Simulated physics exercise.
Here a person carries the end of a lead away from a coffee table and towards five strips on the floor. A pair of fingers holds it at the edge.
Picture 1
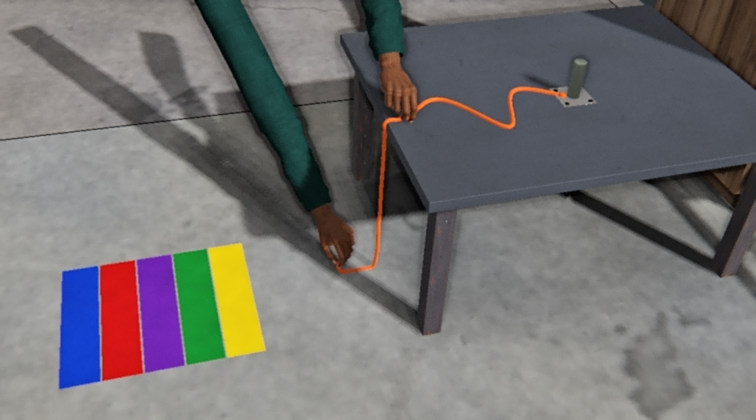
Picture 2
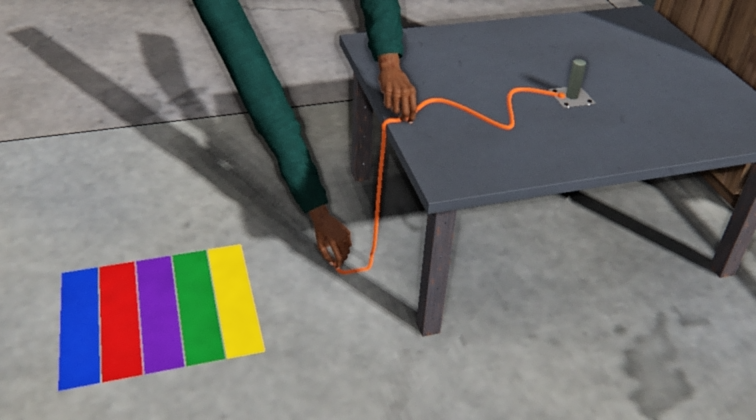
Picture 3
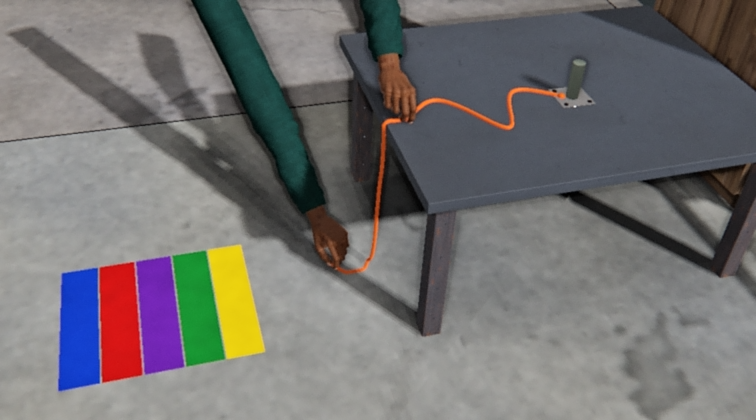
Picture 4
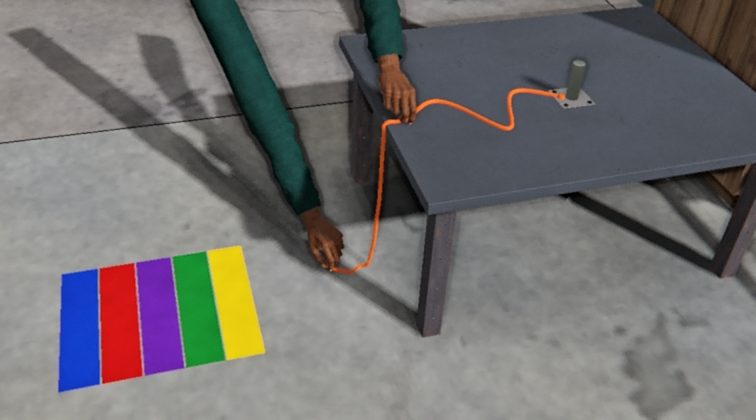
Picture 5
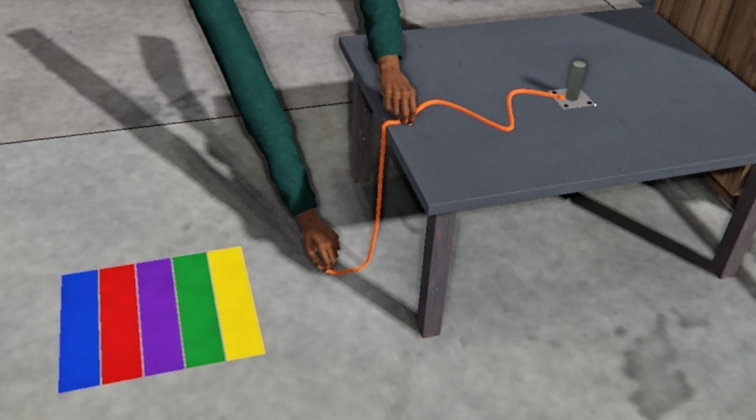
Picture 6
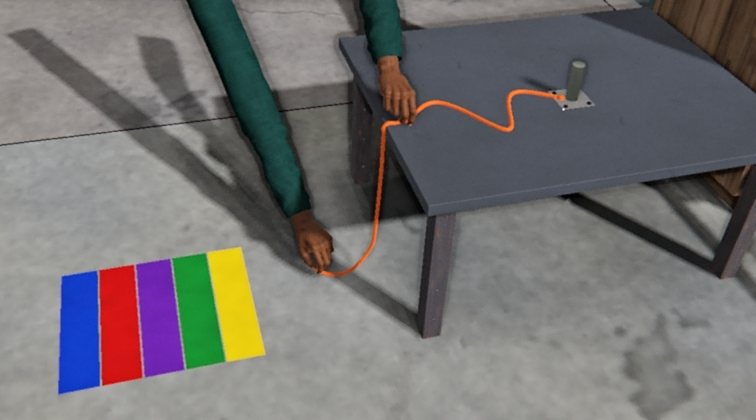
In this clip, one hand pins an orange cord at the edge of a dark gray table while the other, held low beside it, draws the cord's end slightly left, toward five colored strips on the floor.
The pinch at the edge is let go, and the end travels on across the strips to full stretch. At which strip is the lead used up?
At the red one.
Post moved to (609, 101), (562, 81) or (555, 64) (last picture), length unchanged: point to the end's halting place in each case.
Respectively (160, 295), (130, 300) and (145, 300).
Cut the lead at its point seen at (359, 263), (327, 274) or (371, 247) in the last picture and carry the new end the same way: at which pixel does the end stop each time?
Estimated positions in order: (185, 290); (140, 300); (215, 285).
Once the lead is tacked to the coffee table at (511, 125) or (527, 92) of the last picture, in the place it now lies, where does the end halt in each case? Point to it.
Respectively (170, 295) and (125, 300).
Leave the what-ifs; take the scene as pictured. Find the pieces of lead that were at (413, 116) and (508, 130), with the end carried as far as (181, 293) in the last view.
You'll find one close to (370, 174) and the other close to (452, 118).
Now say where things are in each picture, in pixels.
In the first picture, end (338, 263); yellow (242, 332); green (203, 339); purple (163, 347); red (122, 354); blue (80, 362).
In the second picture, end (335, 264); lead through (526, 90) (512, 126) (444, 101) (385, 125) (379, 191) (374, 248).
In the third picture, end (333, 265).
In the fourth picture, end (328, 267); lead through (526, 91) (511, 127) (444, 102) (385, 126) (380, 192) (372, 249).
In the fifth picture, end (323, 268).
In the sixth picture, end (317, 270); lead through (525, 92) (511, 128) (443, 103) (385, 128) (379, 193) (368, 252).
Early on, end near (181, 293); over green.
Midway, end near (140, 300); over purple.
At the end of the slack, end near (116, 304); over red. It halts on the red strip.
